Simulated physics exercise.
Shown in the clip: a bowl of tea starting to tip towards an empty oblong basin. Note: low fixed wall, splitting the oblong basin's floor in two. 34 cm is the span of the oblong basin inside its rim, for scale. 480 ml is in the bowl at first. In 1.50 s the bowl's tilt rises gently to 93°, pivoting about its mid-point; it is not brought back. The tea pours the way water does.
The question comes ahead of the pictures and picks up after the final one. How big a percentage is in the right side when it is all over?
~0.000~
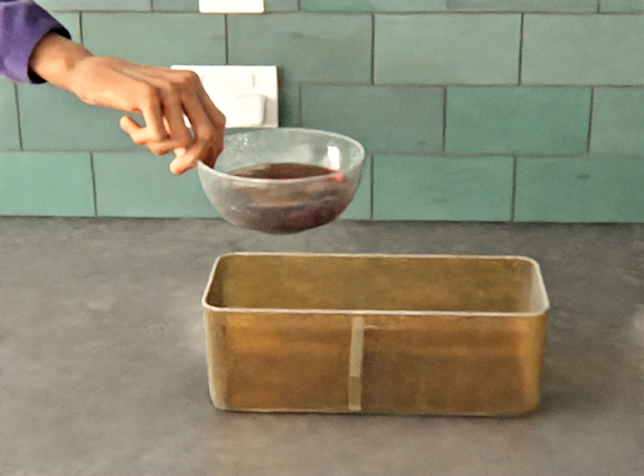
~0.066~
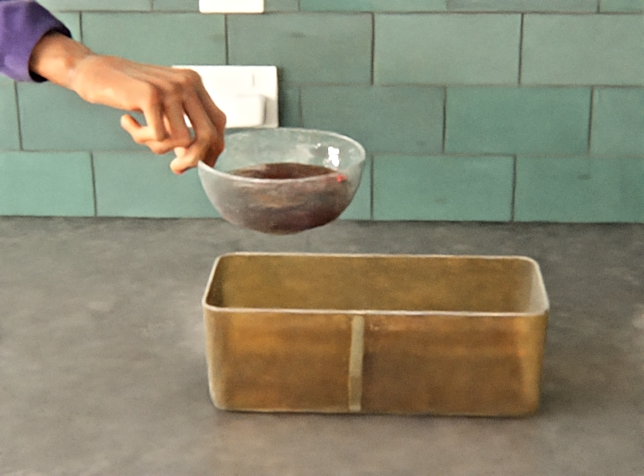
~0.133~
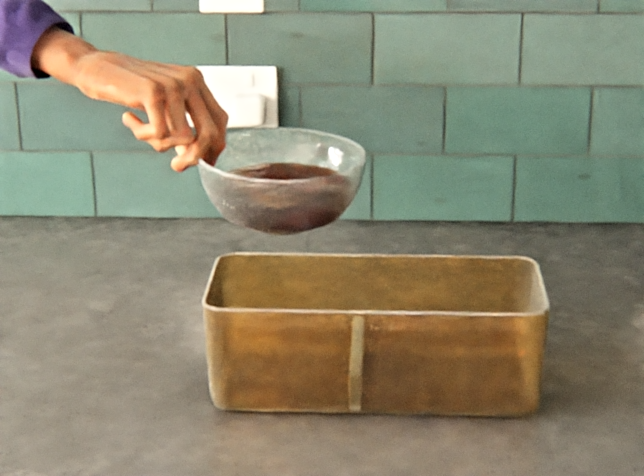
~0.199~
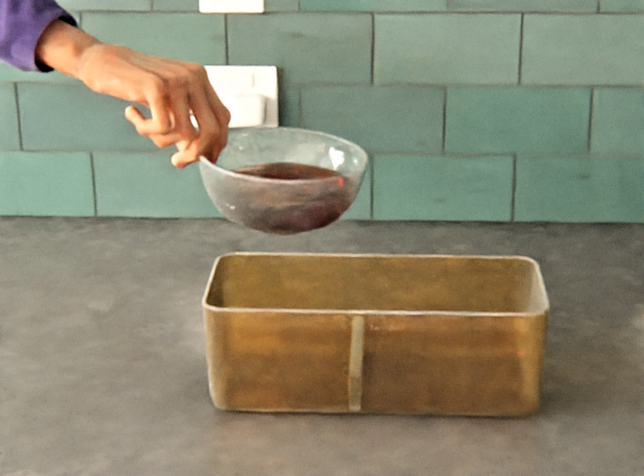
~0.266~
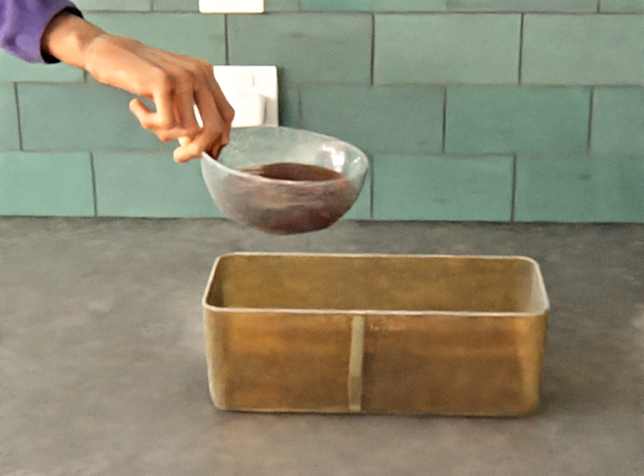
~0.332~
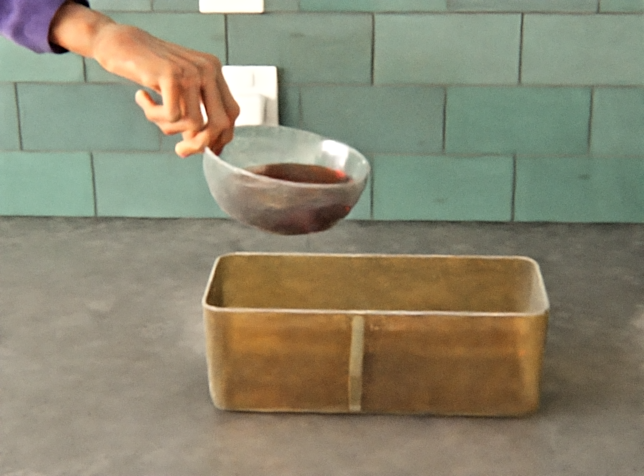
Roughly 93 per cent is in the right side.
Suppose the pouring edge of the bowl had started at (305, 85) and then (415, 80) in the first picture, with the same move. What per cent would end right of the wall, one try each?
60 and 95 %.
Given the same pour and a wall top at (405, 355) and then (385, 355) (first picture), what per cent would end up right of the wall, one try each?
The first try gives 50 percent and the second 70 percent.
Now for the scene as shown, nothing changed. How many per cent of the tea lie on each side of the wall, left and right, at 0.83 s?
Lab note: Left near 0, right near 9.
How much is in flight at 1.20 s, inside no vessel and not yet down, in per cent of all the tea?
Close to 7 per cent.
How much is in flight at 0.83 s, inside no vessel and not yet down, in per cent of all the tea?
Roughly 20 percent.
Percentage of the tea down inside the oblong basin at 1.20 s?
Some 82 percent.
Then, 0.83 s in, the tilt is 54° and 71 per cent is still to pour, 0 is left of the wall and 9 right of it.
Then, 1.20 s in, the tilt is 84° and 10 per cent is still to pour, 2 is left of the wall and 80 right of it.
Then, 1.58 s in, the tilt is 93° and 0 per cent is still to pour, 7 is left of the wall and 93 right of it.
Then, 2.00 s in, the tilt is 93° and 0 per cent is still to pour, 7 is left of the wall and 93 right of it.
Finally, 7 per cent lies left of the wall, 93 right of it and 0 outside.
